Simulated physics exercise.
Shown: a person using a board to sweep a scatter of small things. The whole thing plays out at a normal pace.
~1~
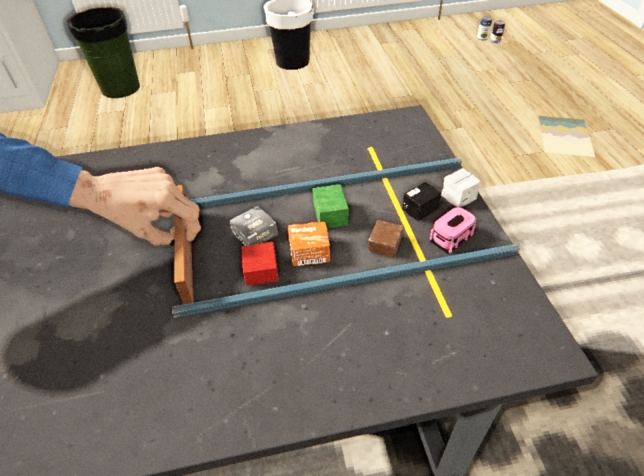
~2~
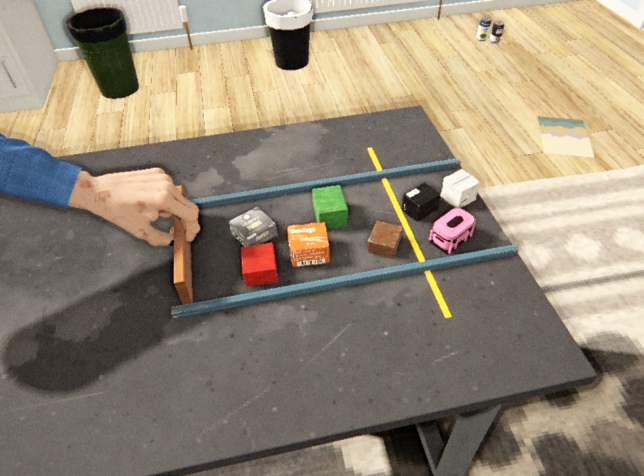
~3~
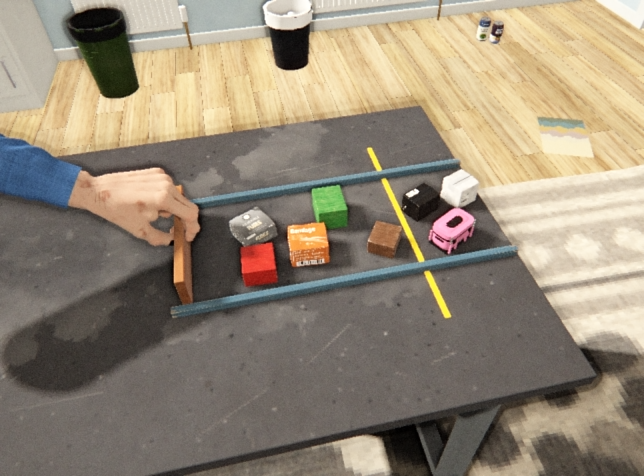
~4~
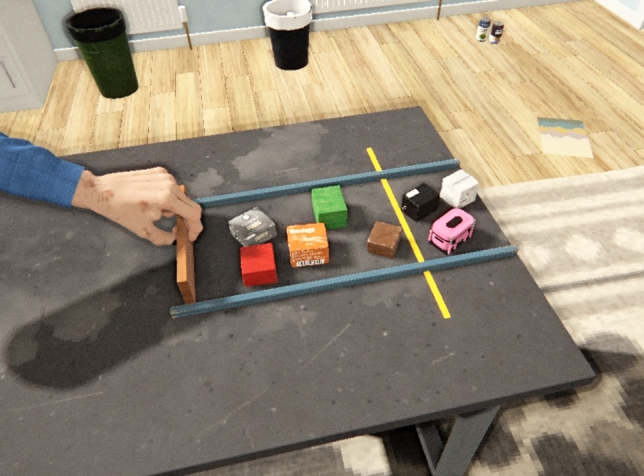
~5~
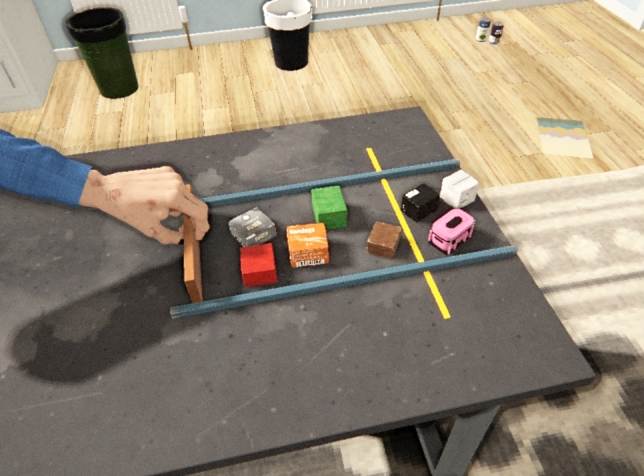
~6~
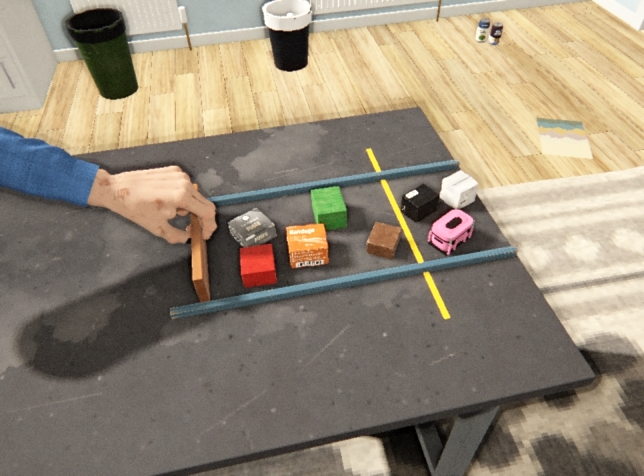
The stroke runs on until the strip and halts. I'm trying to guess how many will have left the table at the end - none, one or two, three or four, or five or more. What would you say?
I would say one or two.
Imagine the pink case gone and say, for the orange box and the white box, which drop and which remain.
The orange box does not fall; the white box drops off.
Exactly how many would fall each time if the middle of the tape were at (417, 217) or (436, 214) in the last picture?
Down on the floor: 4 and 4.
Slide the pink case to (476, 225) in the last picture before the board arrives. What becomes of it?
Placed like that, it is gone.
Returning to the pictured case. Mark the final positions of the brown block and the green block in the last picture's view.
Final spots - brown block (486, 219), green block (440, 191).
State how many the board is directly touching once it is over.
The answer is 2.
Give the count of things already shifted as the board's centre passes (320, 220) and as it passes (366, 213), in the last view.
Tally: First 5; then 8.
Soon after, none off yet; white box at rest near (459, 191); pink case at rest near (451, 231); black box at rest near (420, 203).
After that, none off yet; white box moving near (464, 189); pink case displaced about its own width near (494, 225); black box displaced about its own width near (444, 201).
In the end, the number that fall off is one or two; gone, pink case and white box.
